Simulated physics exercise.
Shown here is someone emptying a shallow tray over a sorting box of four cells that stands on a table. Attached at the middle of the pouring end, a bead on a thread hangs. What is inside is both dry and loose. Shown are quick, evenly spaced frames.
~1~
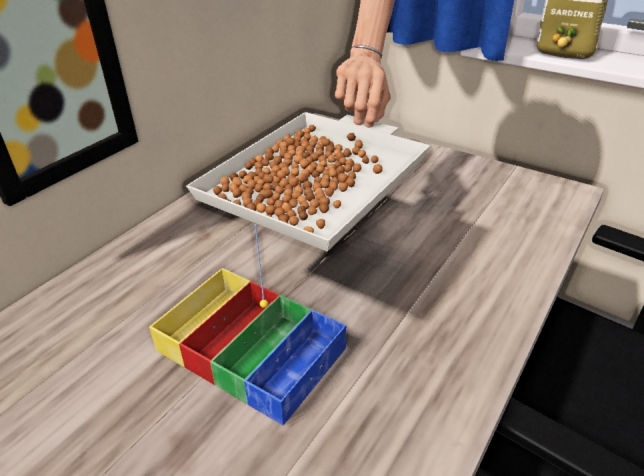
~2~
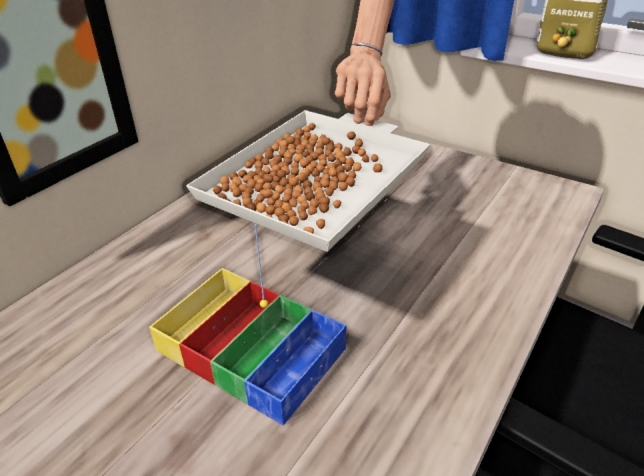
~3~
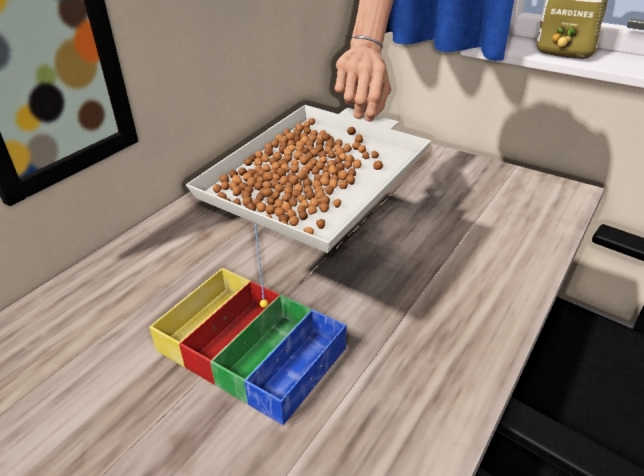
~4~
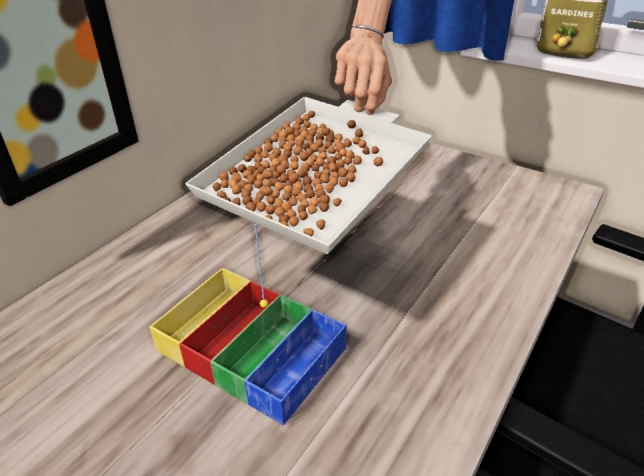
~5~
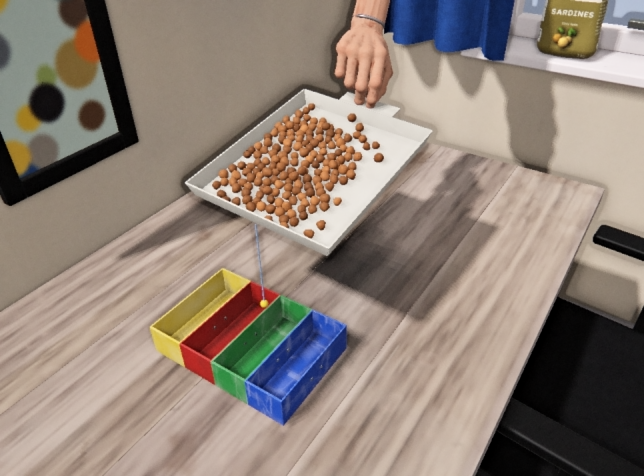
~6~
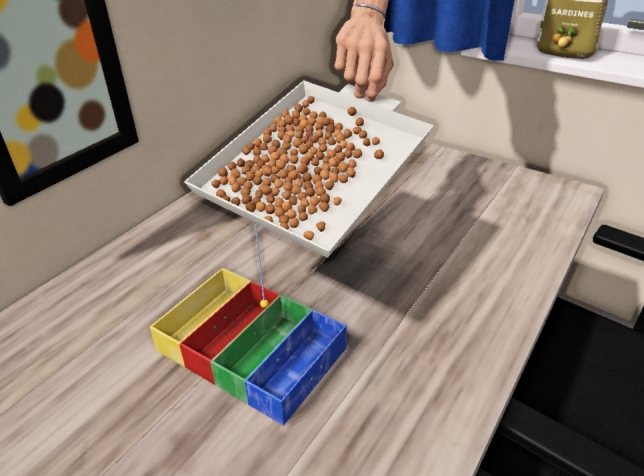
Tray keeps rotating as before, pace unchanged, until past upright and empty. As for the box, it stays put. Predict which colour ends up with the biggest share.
The biggest share goes to blue.
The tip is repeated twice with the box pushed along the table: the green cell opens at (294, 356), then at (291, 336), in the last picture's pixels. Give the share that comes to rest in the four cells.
100 and 90 in a hundred, in turn.
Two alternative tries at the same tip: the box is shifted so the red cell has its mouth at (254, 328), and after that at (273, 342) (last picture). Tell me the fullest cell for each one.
So it's that blue cell for the first shift and green for the second.
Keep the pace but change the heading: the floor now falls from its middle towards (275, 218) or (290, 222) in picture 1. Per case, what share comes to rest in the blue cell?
In order, some 20 % and some 40 %.
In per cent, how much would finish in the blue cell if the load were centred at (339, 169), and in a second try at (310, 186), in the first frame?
Roughly 50 per cent, then 50 per cent.
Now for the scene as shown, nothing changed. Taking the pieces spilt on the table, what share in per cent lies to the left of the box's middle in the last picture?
It comes to about 10 percent.
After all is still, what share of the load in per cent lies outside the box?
Some 40 percent of the load.
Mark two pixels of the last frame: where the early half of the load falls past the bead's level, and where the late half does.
Earlier portion about (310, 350); later portion about (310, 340).
Soon after the last picture, tray tipped steeply; nearly all on the tray; a stray few falling or outside the box.
A little later, tray tipped right over; a small part on the tray; about a quarter in the blue cell; a small part in the green cell; a stray few in the red cell; about half falling or outside the box.
Later still, tray tipped past a quarter turn; about half in the blue cell; a small part in the green cell; a stray few in the red cell; a stray few in the yellow cell; about a third falling or outside the box.
At rest, tray tipped past a quarter turn; about half in the blue cell; a small part in the green cell; a stray few in the red cell; a stray few in the yellow cell; about a third outside the box.
